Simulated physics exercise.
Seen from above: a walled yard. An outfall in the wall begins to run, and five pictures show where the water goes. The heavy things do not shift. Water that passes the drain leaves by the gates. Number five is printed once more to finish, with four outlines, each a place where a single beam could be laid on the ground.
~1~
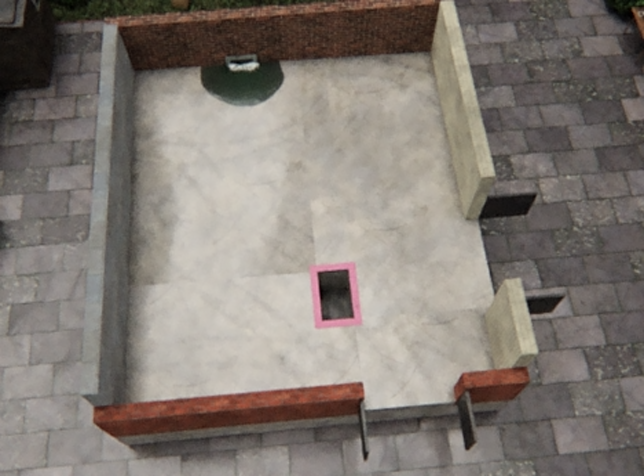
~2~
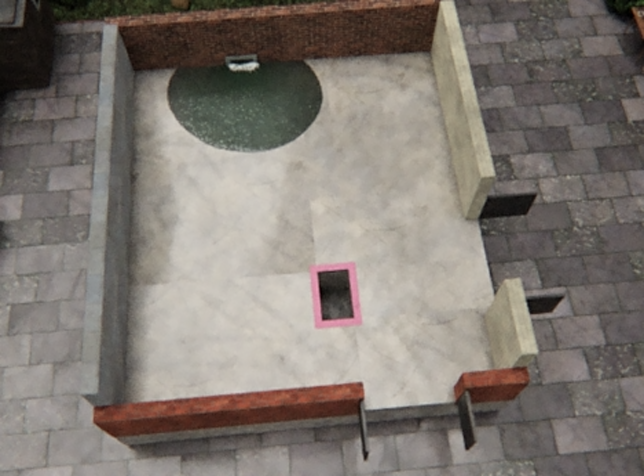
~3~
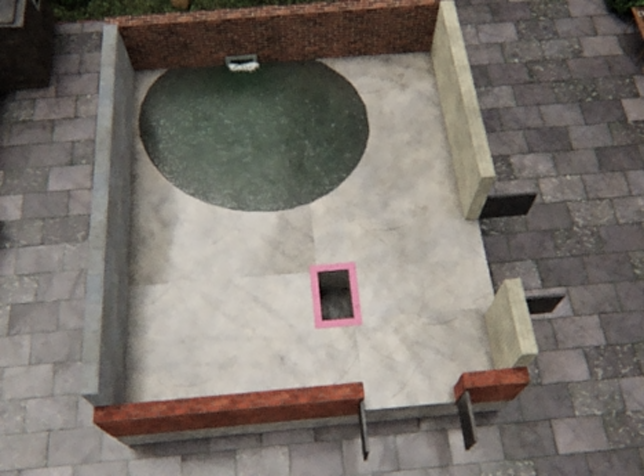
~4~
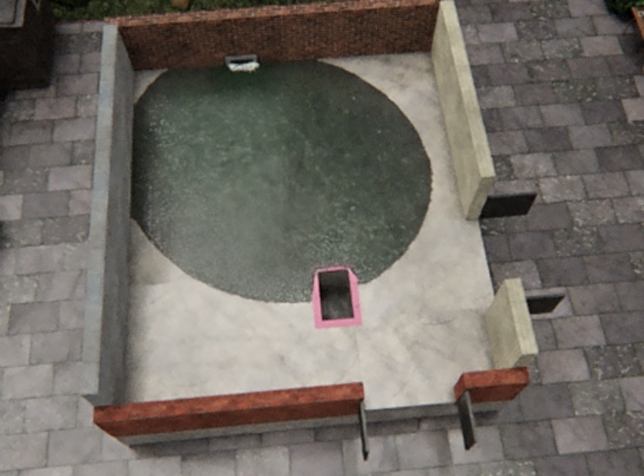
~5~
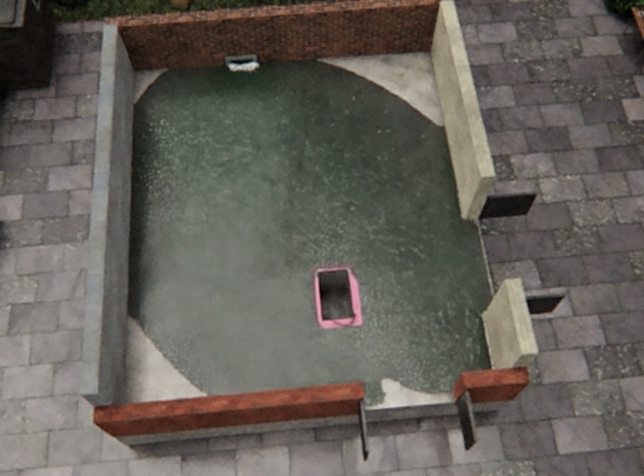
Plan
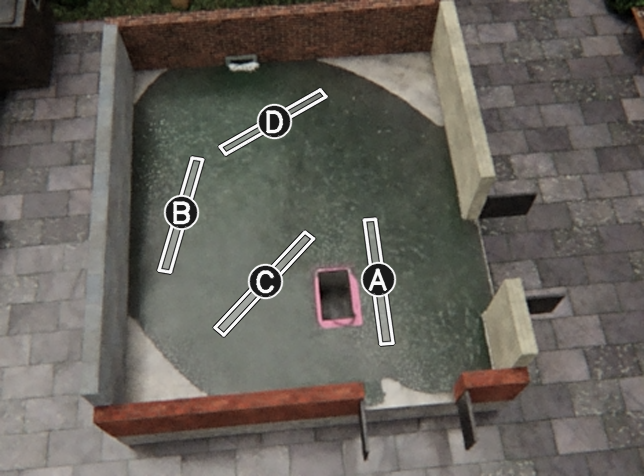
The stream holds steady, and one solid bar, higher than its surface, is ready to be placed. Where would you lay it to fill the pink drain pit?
Take A.
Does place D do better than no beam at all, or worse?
It is worse.
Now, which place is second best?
B it is.
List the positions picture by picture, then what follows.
In the first frame, outfall at (242, 60); pink drain pit at (335, 295); open gate at (407, 391); open gate at (474, 266); front seen at (273, 91), 3 % of the ground wet; pink drain pit still dry.
In the second frame, front seen at (287, 139), 12 % of the ground wet; pink drain pit still dry.
In the third frame, front seen at (276, 207), 28 % of the ground wet; pink drain pit still dry.
In the fourth frame, front seen at (375, 271), 54 % of the ground wet; pink drain pit taking water.
In the fifth frame, front seen at (483, 339), 85 % of the ground wet; pink drain pit taking water.
On the marked copy, A from (386, 343) to (369, 219); B from (164, 271) to (197, 158); C from (219, 331) to (309, 235); D from (222, 150) to (323, 93).
With A, about 29 % of the stream goes into the pink drain pit, about 71 % out by the gates.
With B, about 20 % of the stream goes into the pink drain pit, about 80 % out by the gates.
With C, about 7 % of the stream goes into the pink drain pit, about 93 % out by the gates.
With D, about 10 % of the stream goes into the pink drain pit, about 90 % out by the gates.
